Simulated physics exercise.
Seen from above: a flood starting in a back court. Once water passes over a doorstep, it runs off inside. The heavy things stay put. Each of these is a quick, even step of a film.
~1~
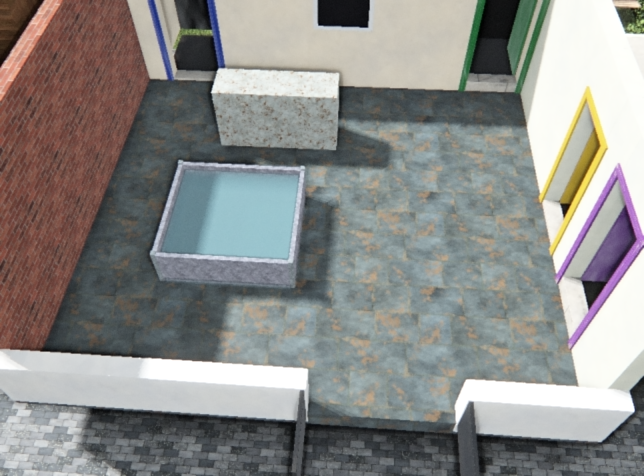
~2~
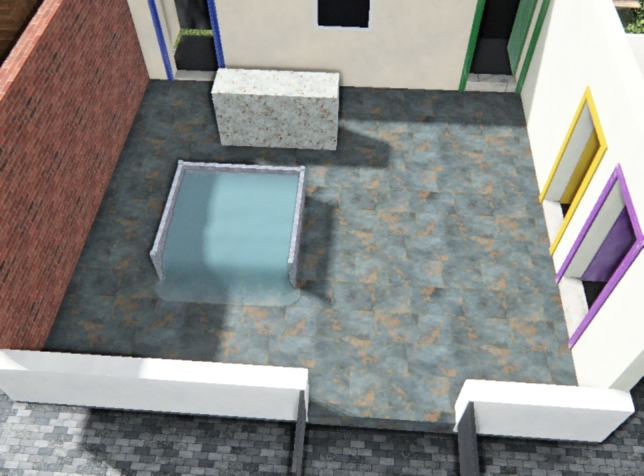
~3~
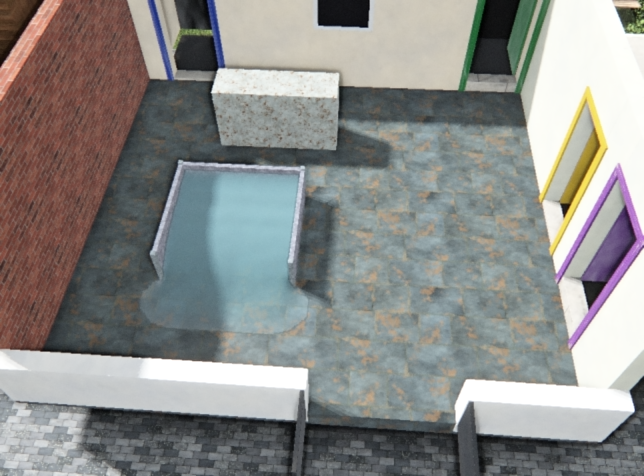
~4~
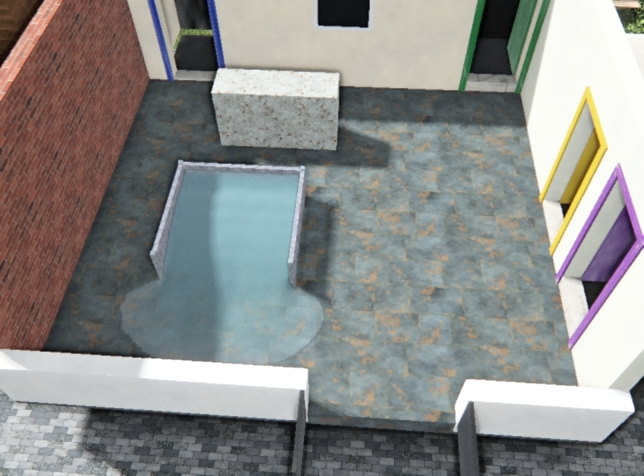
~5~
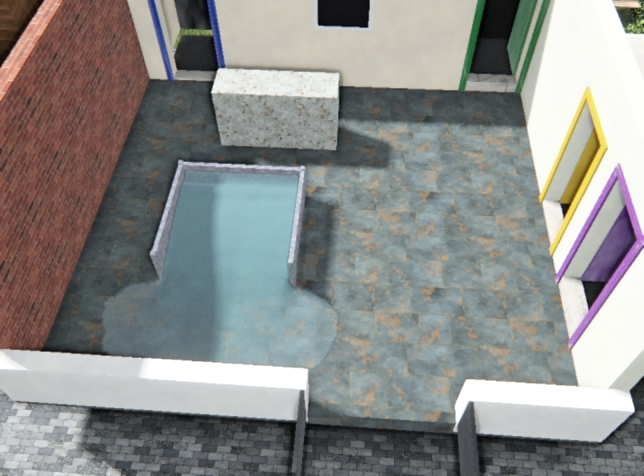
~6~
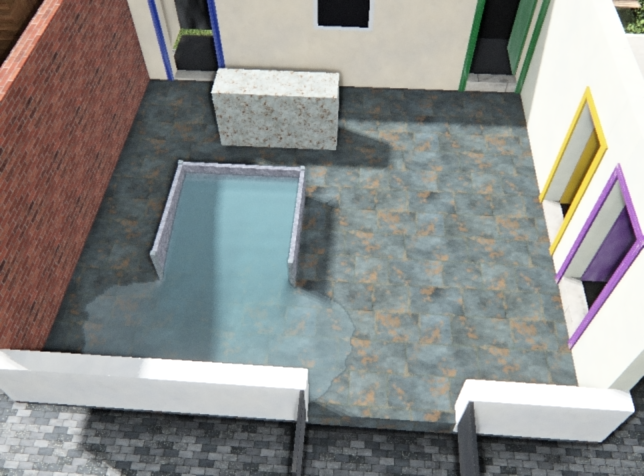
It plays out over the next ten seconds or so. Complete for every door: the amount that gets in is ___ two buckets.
Yellow door: At most; blue door: More than; green door: At most; purple door: At most.
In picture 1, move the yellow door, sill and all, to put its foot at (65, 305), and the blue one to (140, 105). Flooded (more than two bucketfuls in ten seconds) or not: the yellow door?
My take is that the yellow door gets beyond it.
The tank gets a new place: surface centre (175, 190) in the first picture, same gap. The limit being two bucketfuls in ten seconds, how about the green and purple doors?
As I see it, the green door remains below and the purple door remains below.
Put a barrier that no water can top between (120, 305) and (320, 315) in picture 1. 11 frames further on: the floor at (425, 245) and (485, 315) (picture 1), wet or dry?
As listed: Covered, wet.
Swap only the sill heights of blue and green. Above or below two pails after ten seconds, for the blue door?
Blue stays within the limit.
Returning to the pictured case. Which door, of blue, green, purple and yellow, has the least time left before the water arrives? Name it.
The purple one.
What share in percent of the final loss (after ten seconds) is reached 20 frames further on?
Close to 40 out of every hundred.
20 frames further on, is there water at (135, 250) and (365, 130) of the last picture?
First spot soaked, second spot spared.
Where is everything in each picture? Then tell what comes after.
The tank at (233, 213) is whole and still, in the first picture.
The front is at (292, 298), out from the gap at (226, 273), in the second picture.
Water pours out at (226, 275) and has run to (299, 317), in the third picture.
The front is at (306, 338), out from the gap at (227, 275), in the fourth picture.
Water pours out at (227, 275) and has run to a hidden place, in the fifth picture.
Water pours out at (227, 275) and has run to a hidden place, in the sixth picture.
A moment on, water covers 15 % of the floor; the yellow door not reached, the blue door not reached, the green door not reached, the purple door not reached.
Next, water covers 20 % of the floor; the yellow door not reached, the blue door not reached, the green door not reached, the purple door not reached.
Then, water covers 45 % of the floor; the yellow door not reached, the blue door not reached, the green door not reached, the purple door wet at the sill, nothing in.
Later, water covers 65 % of the floor; the yellow door wet at the sill, nothing in, the blue door over two buckets in, the green door not reached, the purple door wet at the sill, nothing in.
In the end, water covers 90 % of the floor; the yellow door wet at the sill, nothing in, the blue door far over two buckets in, the green door wet at the sill, nothing in, the purple door wet at the sill, nothing in.
